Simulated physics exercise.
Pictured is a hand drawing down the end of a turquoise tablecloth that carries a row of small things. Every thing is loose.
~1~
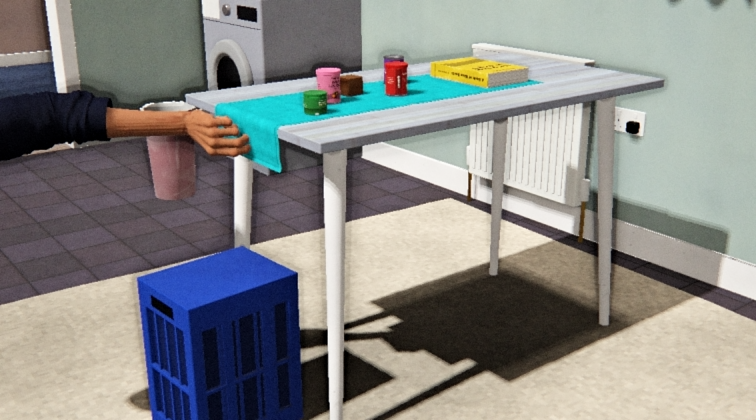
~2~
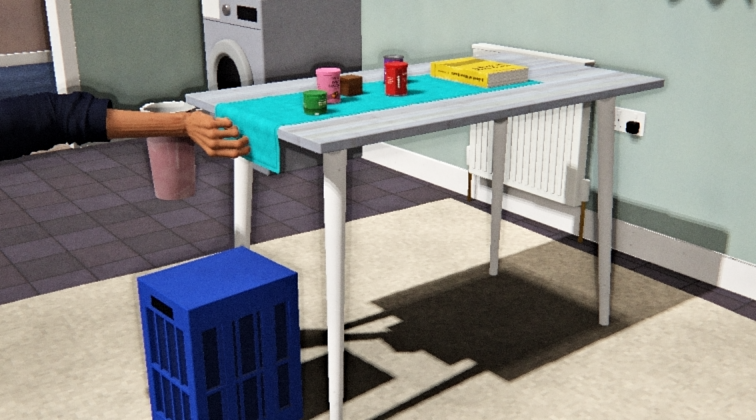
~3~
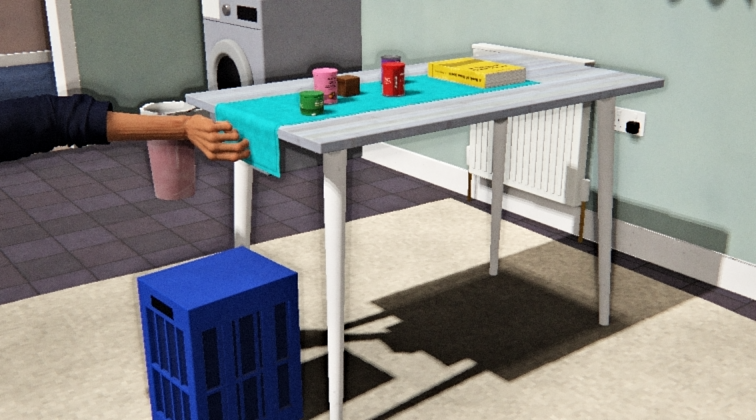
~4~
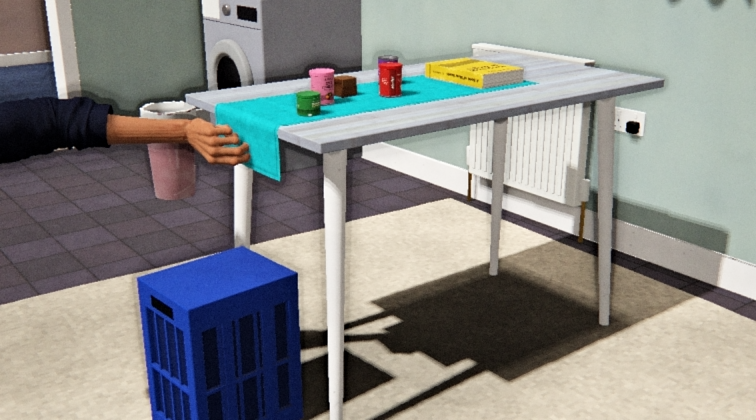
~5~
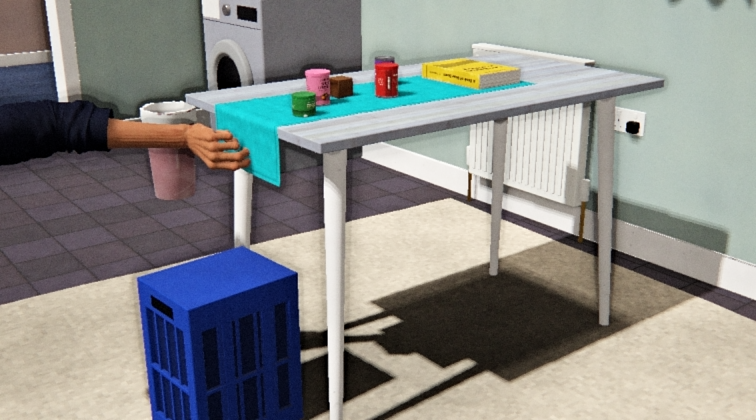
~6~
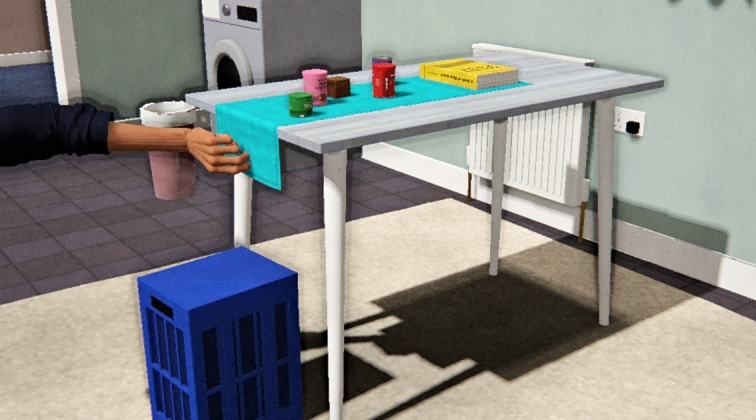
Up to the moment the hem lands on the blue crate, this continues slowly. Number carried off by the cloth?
Two.
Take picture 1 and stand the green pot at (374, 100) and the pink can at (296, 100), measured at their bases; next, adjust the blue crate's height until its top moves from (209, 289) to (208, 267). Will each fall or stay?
As for the green pot, it stays in place; as for the pink can, it leaves the top.
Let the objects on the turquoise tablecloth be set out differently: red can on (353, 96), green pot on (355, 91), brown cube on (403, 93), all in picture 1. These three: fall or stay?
Short version: Red can stays, green pot stays, brown cube stays.
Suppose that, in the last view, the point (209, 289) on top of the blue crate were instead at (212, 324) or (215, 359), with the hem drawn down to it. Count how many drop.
Then 3 and 4.
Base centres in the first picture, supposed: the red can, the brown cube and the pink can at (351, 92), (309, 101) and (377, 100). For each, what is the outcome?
Start with the red can, which is kept; next the brown cube, which is lost; last the pink can, which is kept.
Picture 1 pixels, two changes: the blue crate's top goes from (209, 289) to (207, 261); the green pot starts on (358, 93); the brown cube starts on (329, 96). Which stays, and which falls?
Result - the green pot stays put, and the brown cube stays put.
Soon after, hem near (248, 210); all still up.
Then, hem near (249, 250); green pot gone.
At rest, hem on the crate; green pot and pink can gone. The answer is two.
